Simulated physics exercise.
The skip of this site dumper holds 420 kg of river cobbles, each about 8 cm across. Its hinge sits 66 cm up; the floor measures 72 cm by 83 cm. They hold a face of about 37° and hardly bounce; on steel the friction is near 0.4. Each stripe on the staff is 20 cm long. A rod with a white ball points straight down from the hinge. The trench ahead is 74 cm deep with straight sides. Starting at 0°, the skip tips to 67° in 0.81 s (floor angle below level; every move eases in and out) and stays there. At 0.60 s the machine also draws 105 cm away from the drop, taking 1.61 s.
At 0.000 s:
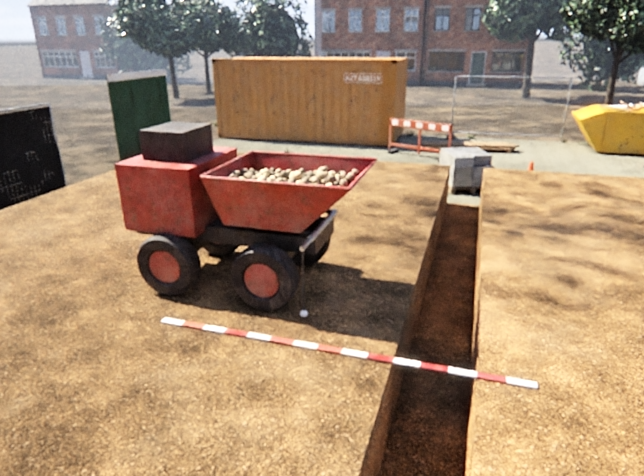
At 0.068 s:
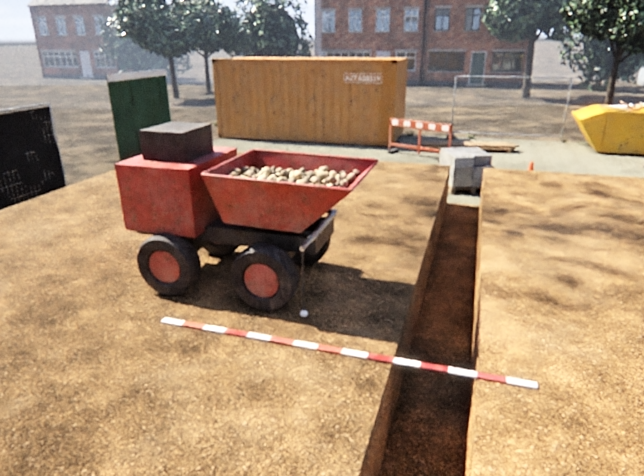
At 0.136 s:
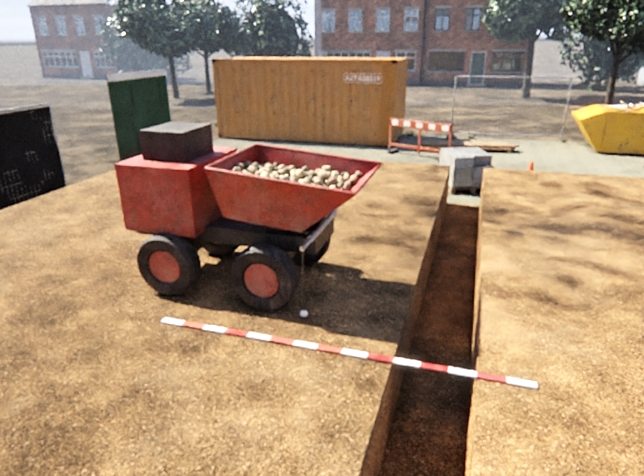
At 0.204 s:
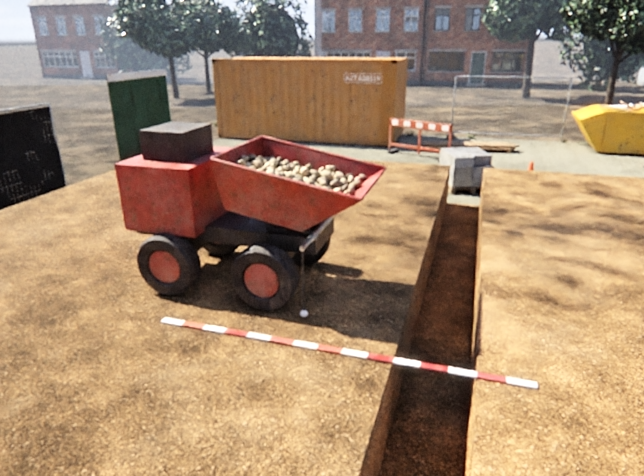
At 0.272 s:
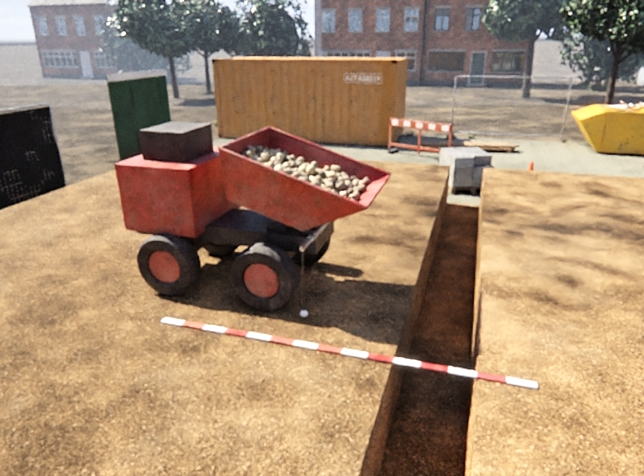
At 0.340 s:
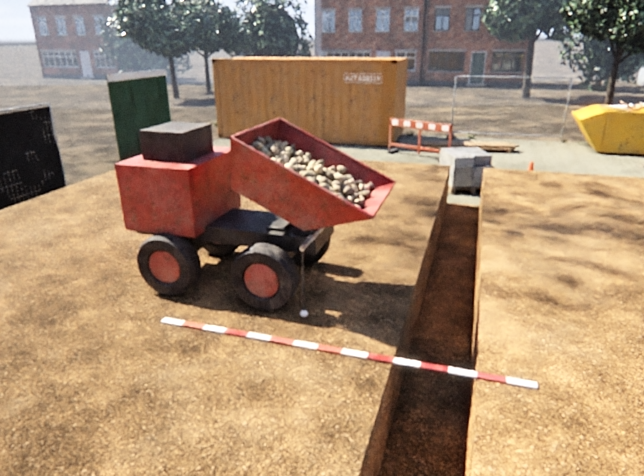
We see a red site dumper loaded with pale cobbles standing beside a narrow trench, a striped staff on the ground before it, as its skip tilts steadily down to the right, rear end rising, the stones shifting inside.
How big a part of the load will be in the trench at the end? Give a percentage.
Some 60 per cent of it.
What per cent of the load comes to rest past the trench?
Near 0 in a hundred.
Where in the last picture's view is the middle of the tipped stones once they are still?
Around (424, 357).
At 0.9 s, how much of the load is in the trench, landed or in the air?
About 0 per cent by then.
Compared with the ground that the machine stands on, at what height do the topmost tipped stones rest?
About 18 cm above it.
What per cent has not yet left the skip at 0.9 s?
Roughly 85 per cent is still inside.
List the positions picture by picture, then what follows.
The first frame shows lip at (350, 189), floor tilted 0°, highest stones at (315, 175).
The second frame shows lip at (351, 191), floor tilted 1°, highest stones at (302, 174); the stones move at 0.3 m/s on average.
The third frame shows lip at (355, 194), floor tilted 5°, highest stones at (273, 170); the stones move at 0.6 m/s on average.
The fourth frame shows lip at (361, 200), floor tilted 11°, highest stones at (264, 164); the stones move at 0.8 m/s on average.
The fifth frame shows lip at (367, 208), floor tilted 18°, highest stones at (266, 156); the stones move at 0.9 m/s on average.
The sixth frame shows lip at (373, 218), floor tilted 26°, highest stones at (274, 147); the stones move at 1.1 m/s on average.
After 0.6 s the floor is at 57°; 100 % in the skip; the foremost stones are at (376, 227).
After 0.9 s the floor is at 67°; 85 % in the skip, 12 % short of the trench, 2 % in the trench; the foremost stones are at (417, 289).
After 2.7 s the floor is at 67°; 0 % in the skip, 40 % short of the trench, 60 % in the trench; the foremost stones are at (486, 358).
After 5.2 s the floor is at 67°; 0 % in the skip, 40 % short of the trench, 60 % in the trench; the foremost stones are at (486, 358).
